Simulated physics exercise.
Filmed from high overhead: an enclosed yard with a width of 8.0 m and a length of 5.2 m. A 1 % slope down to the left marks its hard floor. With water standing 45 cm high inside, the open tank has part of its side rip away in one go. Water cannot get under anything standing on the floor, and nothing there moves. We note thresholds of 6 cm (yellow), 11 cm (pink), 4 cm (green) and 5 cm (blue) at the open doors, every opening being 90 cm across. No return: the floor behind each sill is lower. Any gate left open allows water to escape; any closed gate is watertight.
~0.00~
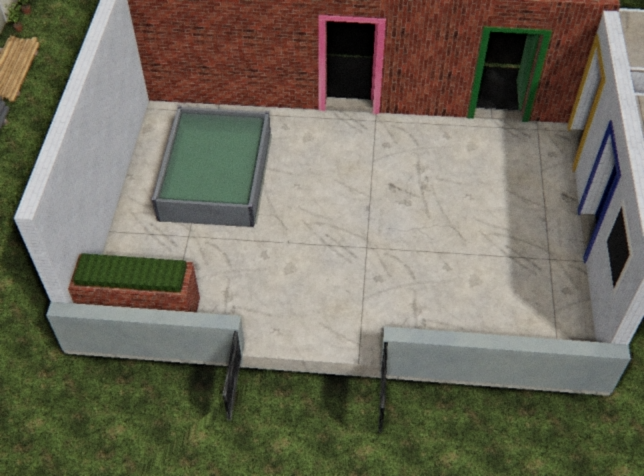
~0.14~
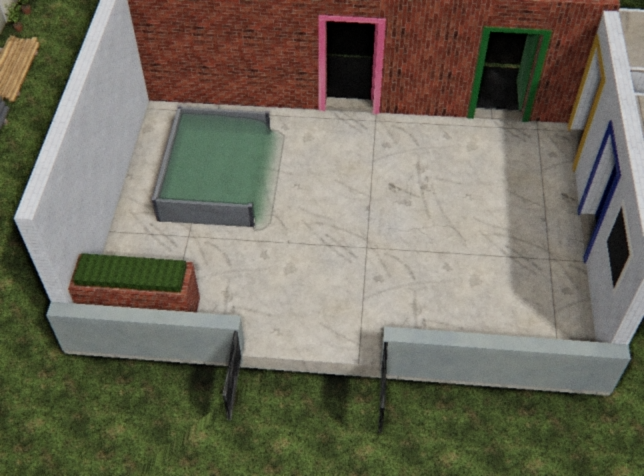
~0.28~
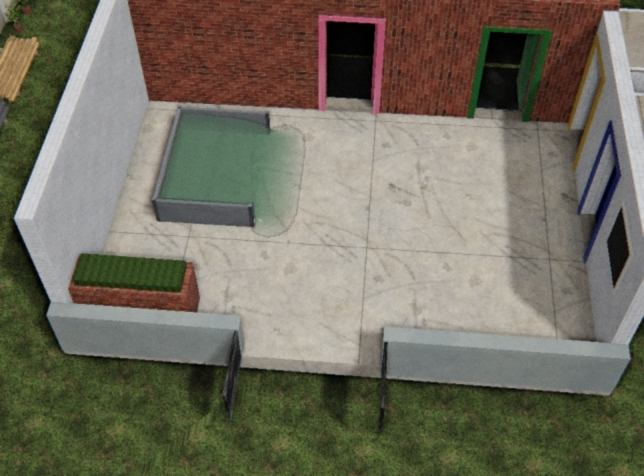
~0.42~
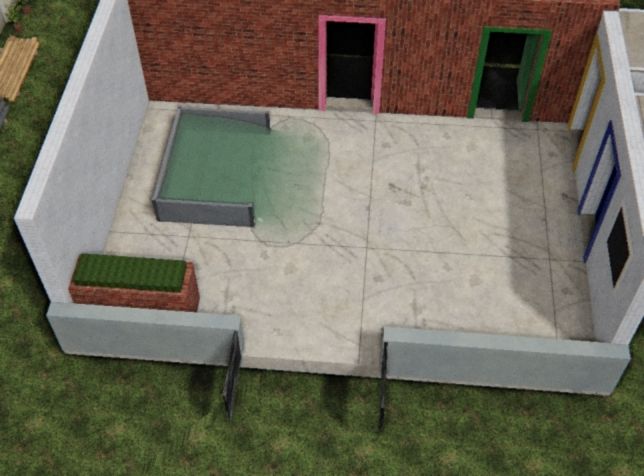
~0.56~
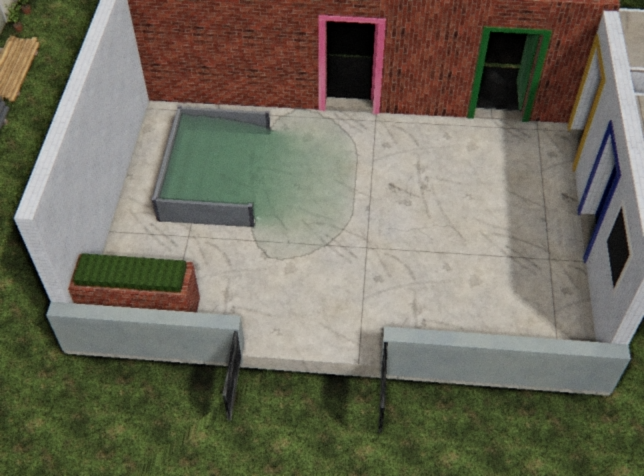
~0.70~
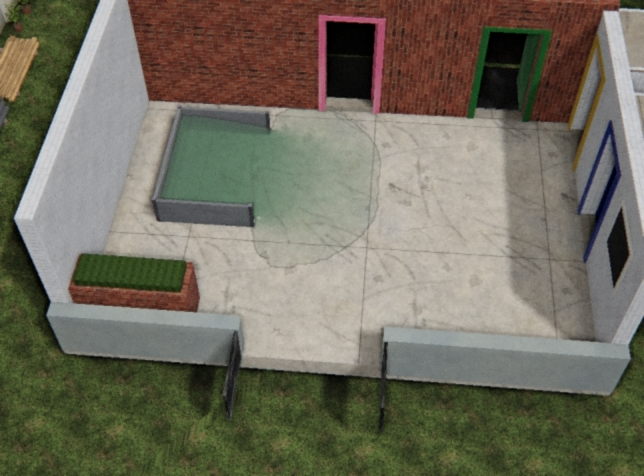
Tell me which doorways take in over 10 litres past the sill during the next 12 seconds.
Within those 12 seconds, the yellow door takes in over 10 litres; the pink door takes in no more than that; the green door takes in over 10 litres; the blue door takes in over 10 litres.
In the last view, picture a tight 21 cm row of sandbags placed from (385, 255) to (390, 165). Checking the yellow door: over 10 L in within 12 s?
Yellow: Exceeded.
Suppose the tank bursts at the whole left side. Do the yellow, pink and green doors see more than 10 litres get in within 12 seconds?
Yellow: Within the limit; pink: Within the limit; green: Within the limit.
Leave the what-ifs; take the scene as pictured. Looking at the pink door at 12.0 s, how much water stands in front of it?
Depth: Approx. 3.5 cm.
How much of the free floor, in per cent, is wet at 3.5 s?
Covered: Roughly 70 %.
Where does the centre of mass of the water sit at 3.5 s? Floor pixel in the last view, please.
Its balance point sits around (398, 196).
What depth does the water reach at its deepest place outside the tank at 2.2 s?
Max around 13 cm.
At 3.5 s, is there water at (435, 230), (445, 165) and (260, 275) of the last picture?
Status of the three spots: Inundated, inundated, free of it.
After 1.4 s water covers 30 % of the floor and is deepest (18 cm) near (266, 192); yellow door not reached, pink door 8 cm at the sill, 0 L in, green door not reached, blue door not reached.
After 2.2 s water covers 50 % of the floor and is deepest (13 cm) near (267, 184); yellow door not reached, pink door 10 cm at the sill, 0 L in, green door 4 cm at the sill, 0 L in, blue door not reached.
After 3.5 s water covers 70 % of the floor and is deepest (20 cm) near (571, 150); yellow door 19 cm at the sill, 26 L in, pink door 7 cm at the sill, 0 L in, green door 6 cm at the sill, 3 L in, blue door 13 cm at the sill, 23 L in.
After 7.0 s water covers 70 % of the floor and is deepest (8 cm) near (474, 254); yellow door 5 cm at the sill, 102 L in, pink door 3 cm at the sill, 0 L in, green door 6 cm at the sill, 17 L in, blue door 5 cm at the sill, 55 L in.
After 12.0 s water covers 90 % of the floor and is deepest (9 cm) near (80, 330); yellow door 1 cm at the sill, 103 L in, pink door 3 cm at the sill, 0 L in, green door 1 cm at the sill, 21 L in, blue door 1 cm at the sill, 55 L in.
